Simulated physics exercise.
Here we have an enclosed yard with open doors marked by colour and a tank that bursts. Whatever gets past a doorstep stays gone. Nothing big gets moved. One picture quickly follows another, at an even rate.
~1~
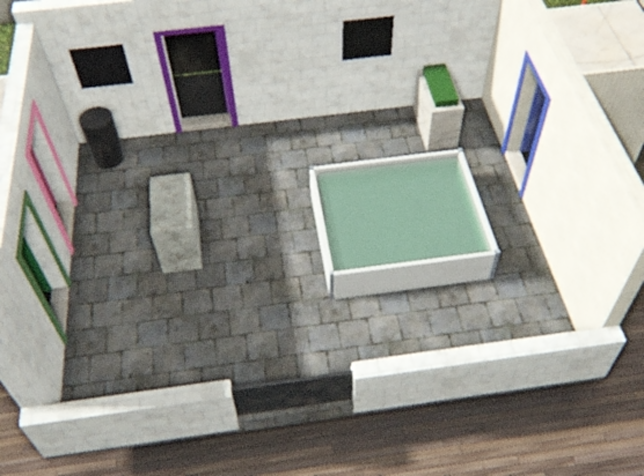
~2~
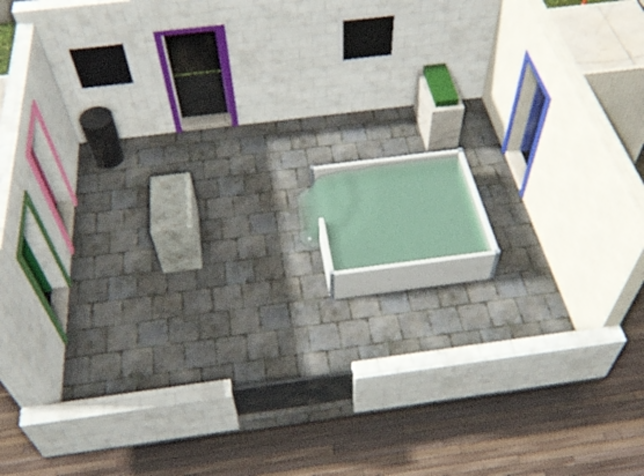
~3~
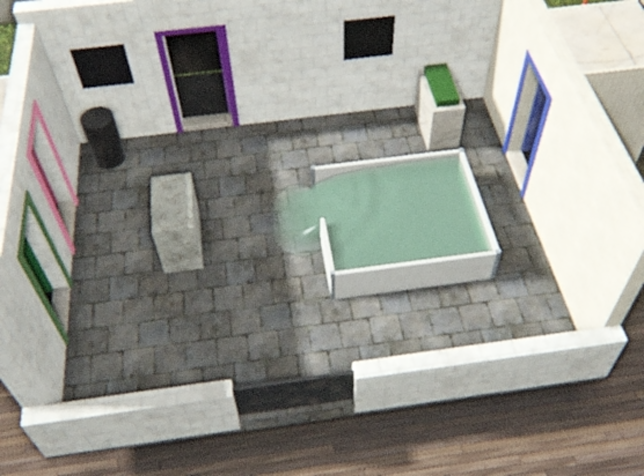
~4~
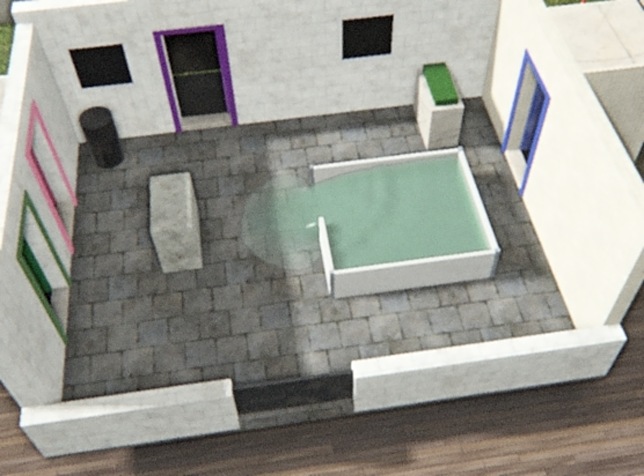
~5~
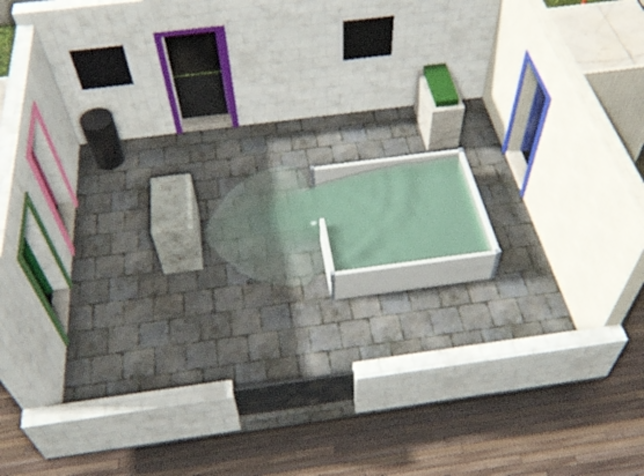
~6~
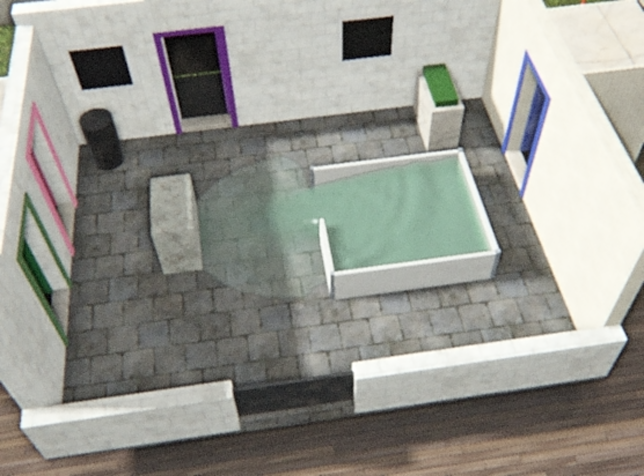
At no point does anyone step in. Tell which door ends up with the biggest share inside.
That would be the green door.
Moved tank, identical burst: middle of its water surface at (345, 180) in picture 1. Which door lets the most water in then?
The door marked pink.
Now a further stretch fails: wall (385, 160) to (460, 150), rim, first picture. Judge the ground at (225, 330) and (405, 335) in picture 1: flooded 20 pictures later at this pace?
So the first point ends up unwetted, while the second ends up unwetted.
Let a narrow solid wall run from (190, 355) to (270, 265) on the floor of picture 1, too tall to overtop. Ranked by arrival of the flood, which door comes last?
It's the door marked blue.
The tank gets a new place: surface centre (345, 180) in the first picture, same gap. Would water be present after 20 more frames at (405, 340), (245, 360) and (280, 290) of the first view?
In the order given: Not reached, wetted and wetted.
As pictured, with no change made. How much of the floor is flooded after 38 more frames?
Roughly 70 percent, I'd say.
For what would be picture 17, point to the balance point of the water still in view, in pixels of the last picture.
I would point to (335, 228).
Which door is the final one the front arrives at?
The blue-painted one.
A moment on, water covers 20 % of the floor; green door not reached, pink door not reached, purple door not reached, blue door not reached.
Next, water covers 35 % of the floor; green door not reached, pink door not reached, purple door wet at the sill, nothing in, blue door not reached.
Then, water covers 45 % of the floor; green door not reached, pink door wet at the sill, nothing in, purple door a trickle in, blue door not reached.
Later, water covers 70 % of the floor; green door some in, pink door wet at the sill, nothing in, purple door some in, blue door not reached.
In the end, water covers 95 % of the floor; green door some in, pink door wet at the sill, nothing in, purple door some in, blue door wet at the sill, nothing in; the green door has let in the most.
